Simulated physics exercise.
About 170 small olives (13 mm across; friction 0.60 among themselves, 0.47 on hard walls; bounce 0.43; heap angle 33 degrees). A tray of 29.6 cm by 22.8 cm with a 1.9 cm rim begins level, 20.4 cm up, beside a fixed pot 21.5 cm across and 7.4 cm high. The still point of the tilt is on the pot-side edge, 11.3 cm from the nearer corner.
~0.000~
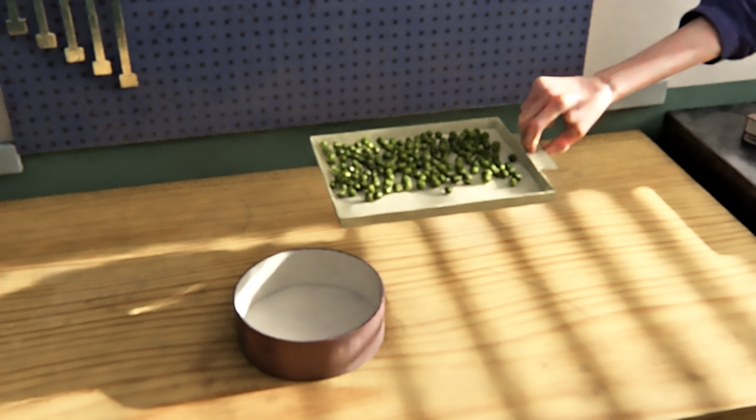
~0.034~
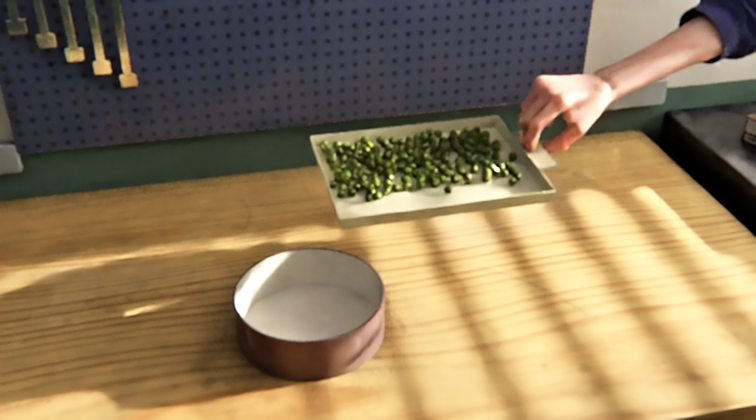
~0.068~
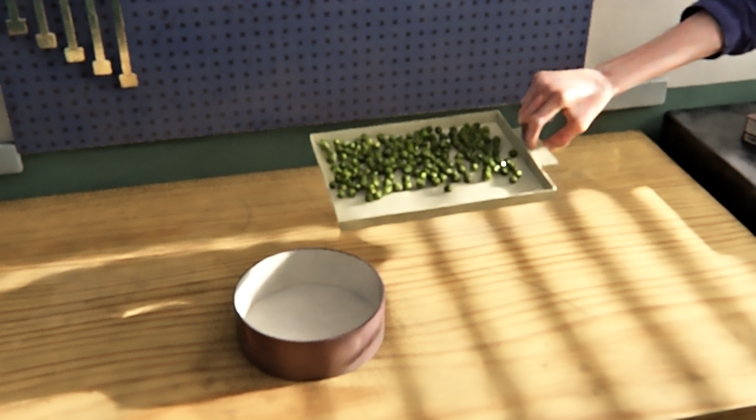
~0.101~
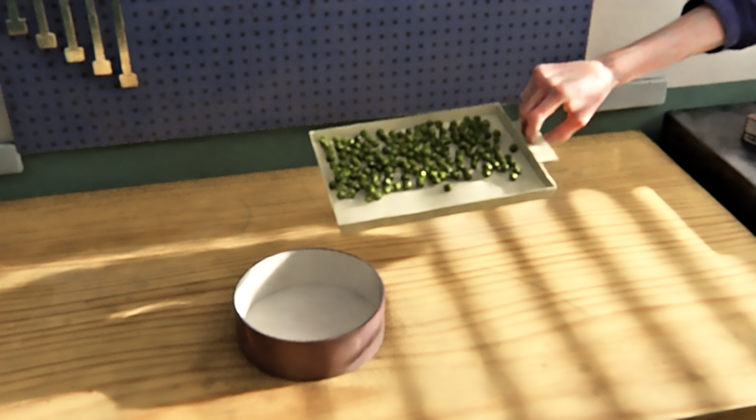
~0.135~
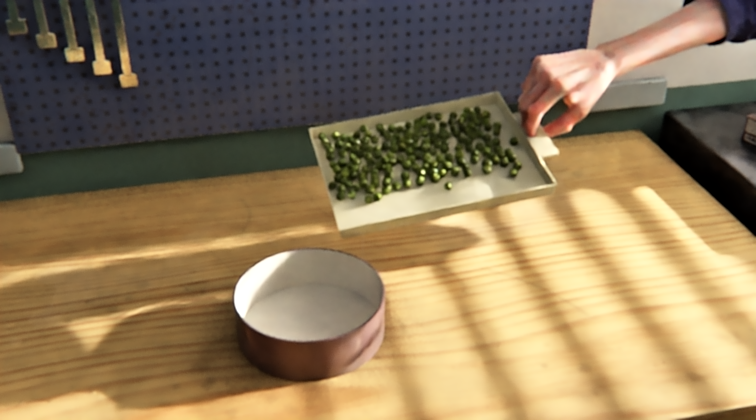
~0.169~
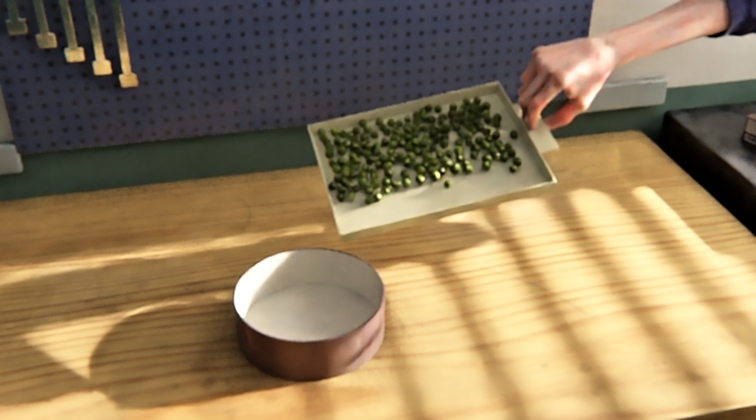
A pale rectangular tray scattered with small green olives tilts slowly, then faster, its far side rising and its left front corner dipping lowest, while a dark-sleeved person's hand grips its right end. Below and to the left, a reddish-brown round pot with a white interior sits still on a sunlit wooden table. The unmoving camera looks down towards a blue pegboard with brass-coloured tools hanging at upper left.
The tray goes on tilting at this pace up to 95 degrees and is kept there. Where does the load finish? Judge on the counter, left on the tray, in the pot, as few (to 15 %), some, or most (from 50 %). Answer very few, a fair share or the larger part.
On the counter: A fair share; left on the tray: Very few; in the pot: The larger part.
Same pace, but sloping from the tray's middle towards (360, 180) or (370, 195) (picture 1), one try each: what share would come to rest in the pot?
About 65 and 90 per cent.
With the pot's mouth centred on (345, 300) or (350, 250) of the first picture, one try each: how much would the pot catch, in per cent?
About 90 and 40 per cent.
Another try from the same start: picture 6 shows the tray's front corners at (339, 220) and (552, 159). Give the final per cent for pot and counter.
Pot 85, counter 15.
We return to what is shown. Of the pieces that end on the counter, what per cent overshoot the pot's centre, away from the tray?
Some 0 per cent.
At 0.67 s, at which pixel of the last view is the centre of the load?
Around (380, 224).
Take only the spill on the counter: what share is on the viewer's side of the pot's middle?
Roughly 100 per cent.
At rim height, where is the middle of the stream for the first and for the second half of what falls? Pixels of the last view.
First near (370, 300), later near (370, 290).
After 0.47 s, tilt 55 degrees; the tray holds 100 %, the pot 0 %.
After 0.67 s, tilt 81 degrees; the tray holds 85 %, the pot 0 %.
After 0.98 s, tilt 95 degrees; the tray holds 20 %, the pot 50 %.
In the end, at 2.1 s, counter 30 %, tray 0 %, pot 65 %.
